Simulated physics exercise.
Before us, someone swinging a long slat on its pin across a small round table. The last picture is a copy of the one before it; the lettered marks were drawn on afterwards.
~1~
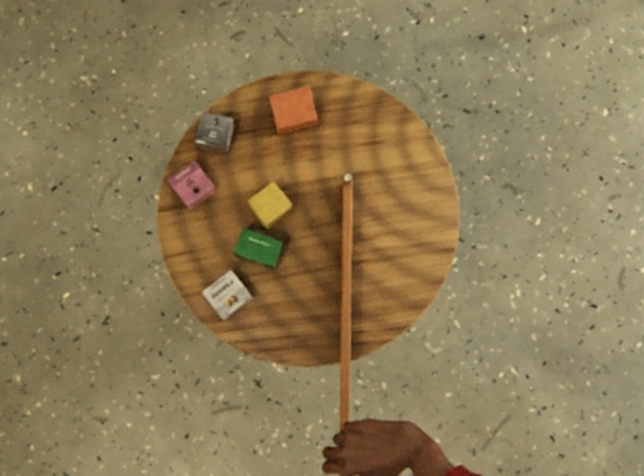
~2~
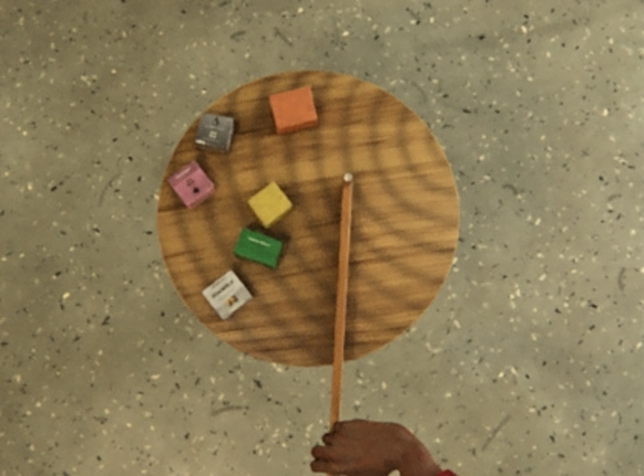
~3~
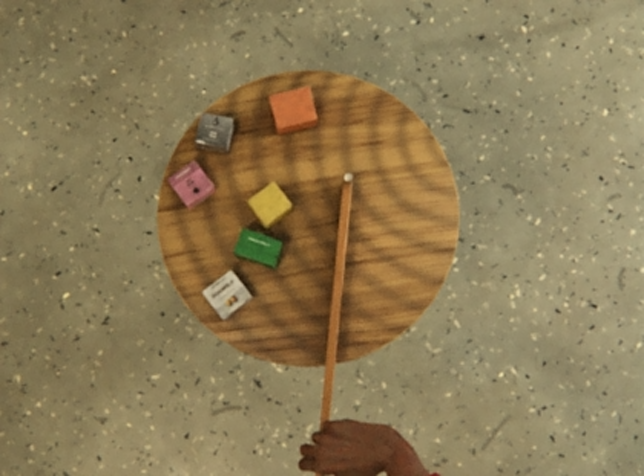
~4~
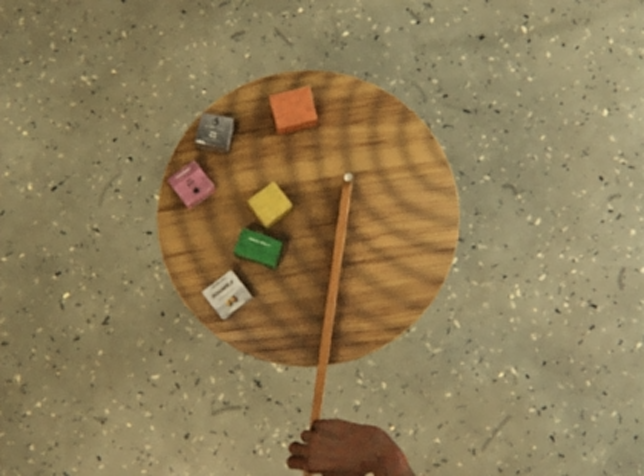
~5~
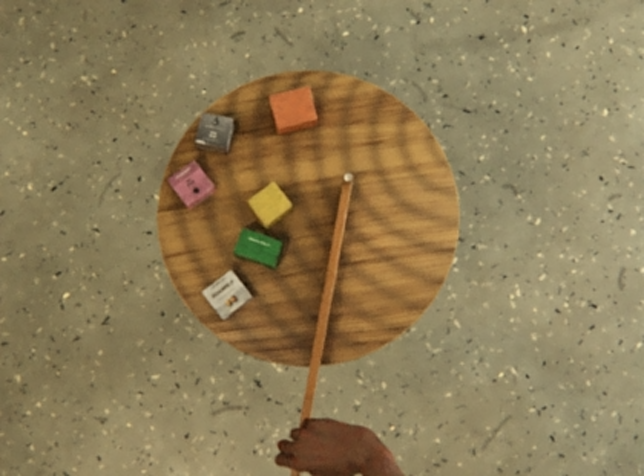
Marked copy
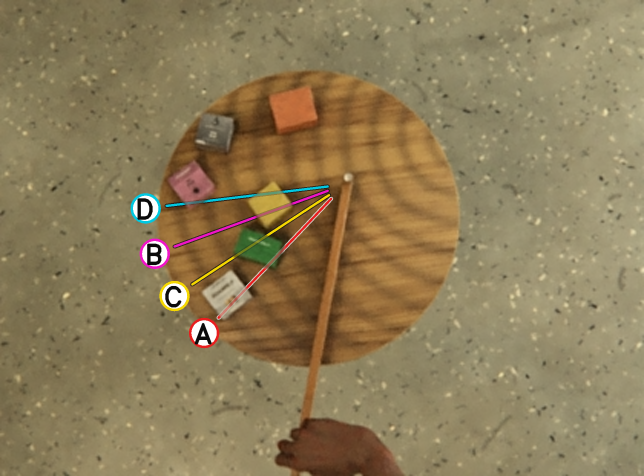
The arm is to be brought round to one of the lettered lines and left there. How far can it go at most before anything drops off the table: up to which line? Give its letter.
Stop at D.
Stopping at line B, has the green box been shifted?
Yes.
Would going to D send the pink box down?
No.
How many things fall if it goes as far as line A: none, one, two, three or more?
In all, none.
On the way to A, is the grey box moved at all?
No.
On the copy, A at (275, 258); B at (252, 219); C at (261, 239); D at (247, 196).
On D. First, arm (285, 262); grey box (215, 134); pink box (192, 186).
Then, arm (255, 226); white packet (190, 239); green box (235, 212).
Finally, arm (246, 193); pink box (184, 145); white packet (174, 186); nothing has fallen.
By contrast, A is safe but short; B is safe but short; C is safe but short.
